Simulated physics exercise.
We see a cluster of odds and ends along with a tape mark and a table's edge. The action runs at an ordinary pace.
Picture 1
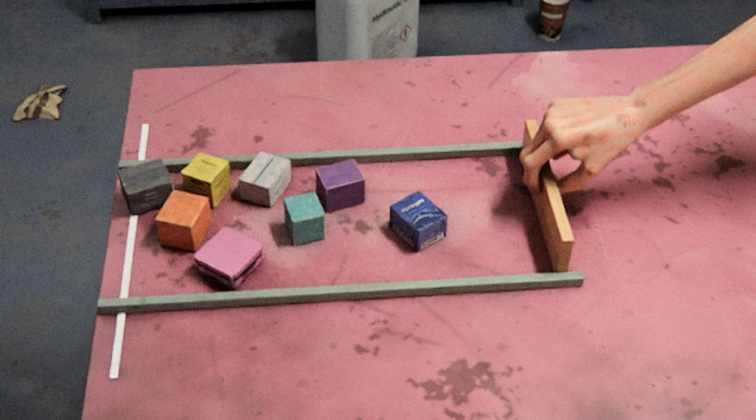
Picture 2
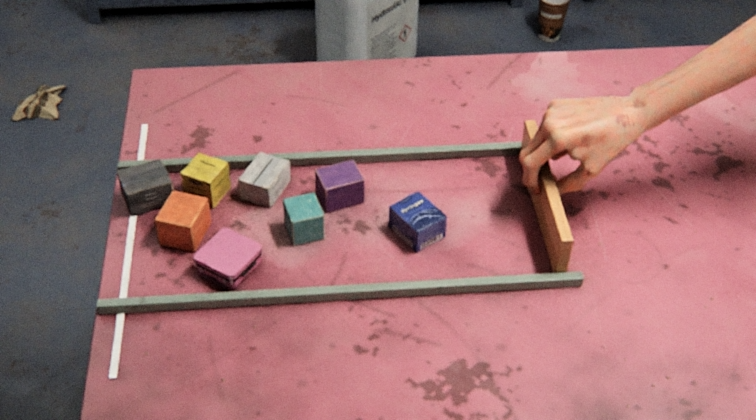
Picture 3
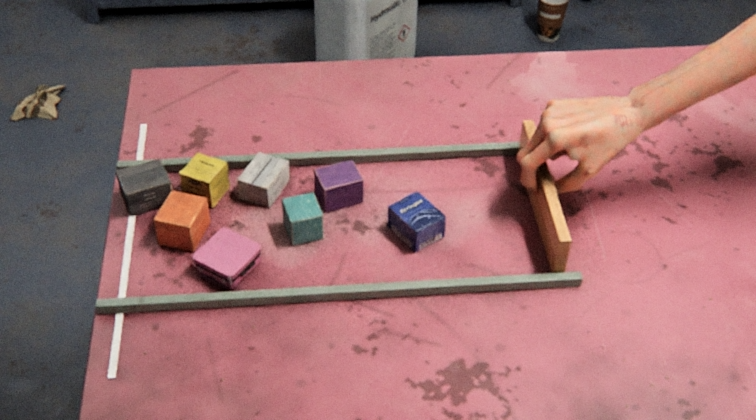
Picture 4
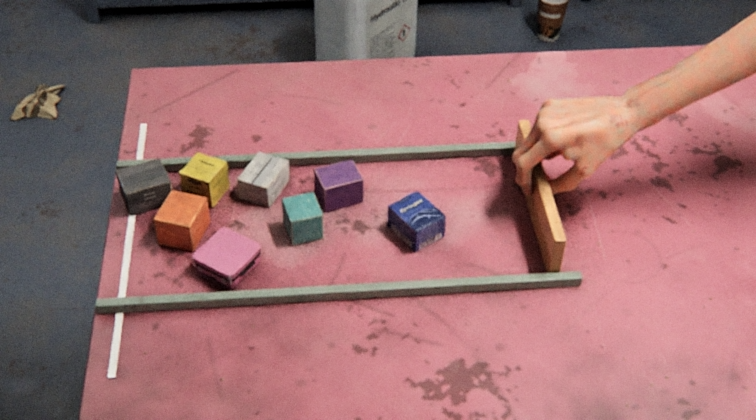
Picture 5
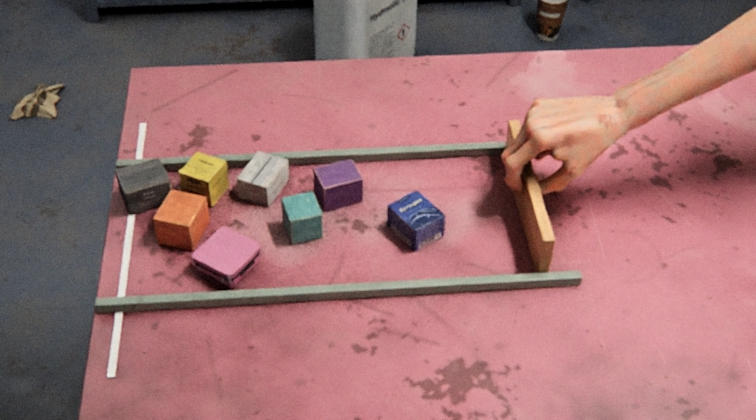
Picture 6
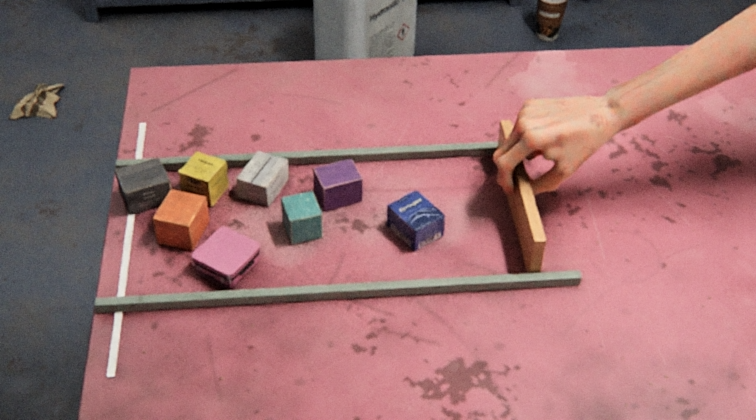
A hand held a wooden board upright between two rails on a pink table, then slid it a short way left toward a group of colourful blocks, which stayed where they were.
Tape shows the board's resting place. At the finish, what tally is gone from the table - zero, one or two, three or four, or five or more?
The tally gone is five or more.
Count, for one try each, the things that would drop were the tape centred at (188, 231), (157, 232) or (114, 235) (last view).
Floor tally per try: 3 / 5 / 8.
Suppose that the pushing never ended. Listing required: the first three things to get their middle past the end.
Earliest to latest: The grey box, the yellow box, the orange block.
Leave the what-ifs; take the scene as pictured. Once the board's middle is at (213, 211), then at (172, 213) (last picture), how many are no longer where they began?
8 by the first point, 8 by the second.
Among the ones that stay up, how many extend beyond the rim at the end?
In total, 3 of them.
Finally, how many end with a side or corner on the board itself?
3.
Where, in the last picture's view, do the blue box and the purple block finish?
The blue box at (107, 229), the purple block at (110, 193).
Soon after, none off yet; grey box at rest near (144, 186); orange block at rest near (182, 220); yellow box at rest near (204, 179).
After that, none off yet; grey box at rest near (144, 187); orange block at rest near (182, 220); yellow box moving near (192, 180).
And then, one off so far; grey box on its way down; orange block displaced well along near (96, 226); yellow box tilting a little near (94, 187).
In the end, the number that fall off is five or more; gone, turquoise block, white box, yellow box, orange block and grey box.
